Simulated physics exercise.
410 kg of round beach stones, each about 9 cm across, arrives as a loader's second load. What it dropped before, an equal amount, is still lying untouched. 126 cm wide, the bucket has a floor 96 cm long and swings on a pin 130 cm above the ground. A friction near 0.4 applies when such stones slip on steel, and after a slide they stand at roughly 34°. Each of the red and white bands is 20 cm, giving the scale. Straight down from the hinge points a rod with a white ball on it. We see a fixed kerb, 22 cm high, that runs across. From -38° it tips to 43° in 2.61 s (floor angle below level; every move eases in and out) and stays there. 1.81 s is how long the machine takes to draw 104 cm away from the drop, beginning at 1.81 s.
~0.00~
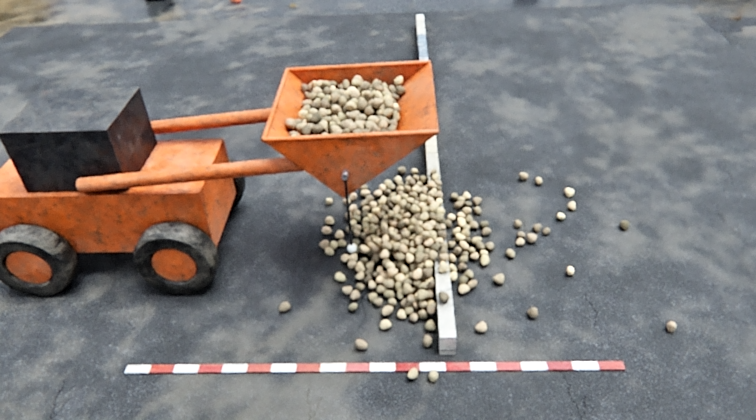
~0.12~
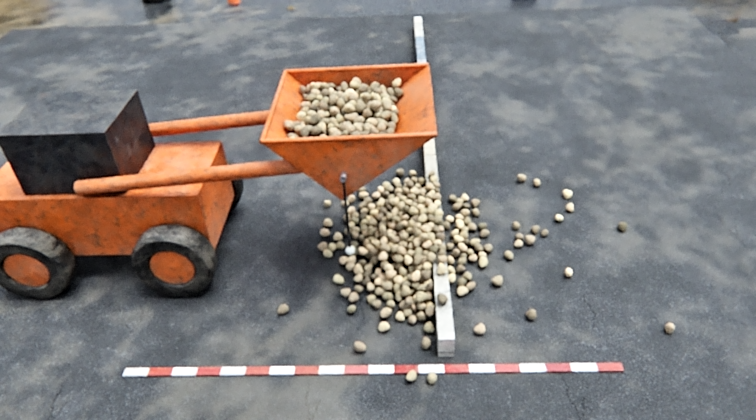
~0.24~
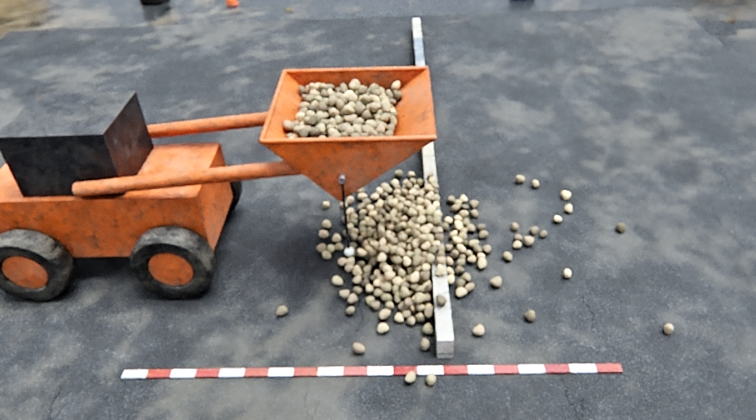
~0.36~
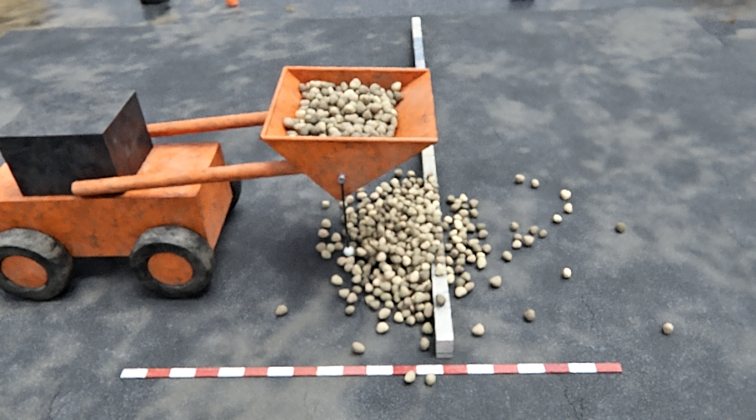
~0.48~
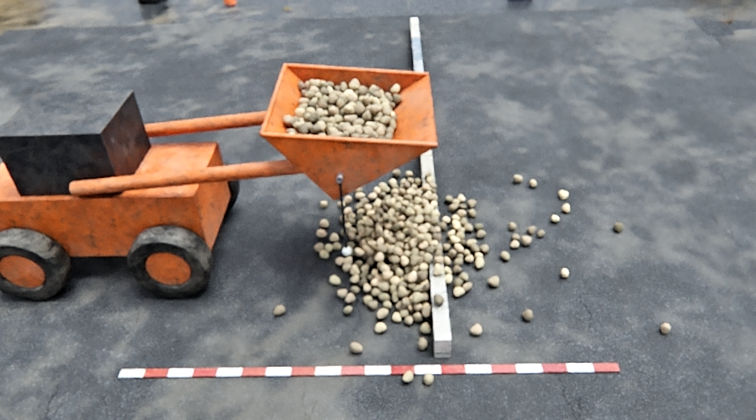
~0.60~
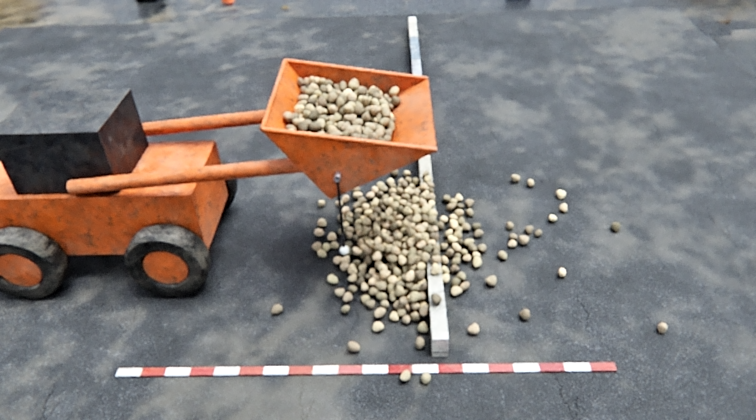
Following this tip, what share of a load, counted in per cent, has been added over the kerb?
48 per cent, roughly.
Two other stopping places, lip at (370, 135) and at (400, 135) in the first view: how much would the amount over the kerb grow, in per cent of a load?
About 0 per cent from the first spot and 10 per cent from the second.
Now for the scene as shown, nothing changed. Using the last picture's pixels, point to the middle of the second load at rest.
(425, 236).
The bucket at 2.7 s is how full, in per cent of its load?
Close to 0 in a hundred.
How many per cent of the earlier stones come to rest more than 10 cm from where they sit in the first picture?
Near 20 per cent, I reckon.
After 2.0 s the floor is at 30°; in per cent of one load, 81 in the bucket, 102 on this side of the kerb, 16 over the kerb; the foremost stones are at (571, 229).
After 2.7 s the floor is at 43°; in per cent of one load, 0 in the bucket, 141 on this side of the kerb, 59 over the kerb; the foremost stones are at (582, 242).
After 4.1 s the floor is at 43°; in per cent of one load, 0 in the bucket, 138 on this side of the kerb, 62 over the kerb; the foremost stones are at (606, 249).
After 6.9 s the floor is at 43°; in per cent of one load, 0 in the bucket, 138 on this side of the kerb, 62 over the kerb; the foremost stones are at (606, 249). Net gain over the kerb, 48.
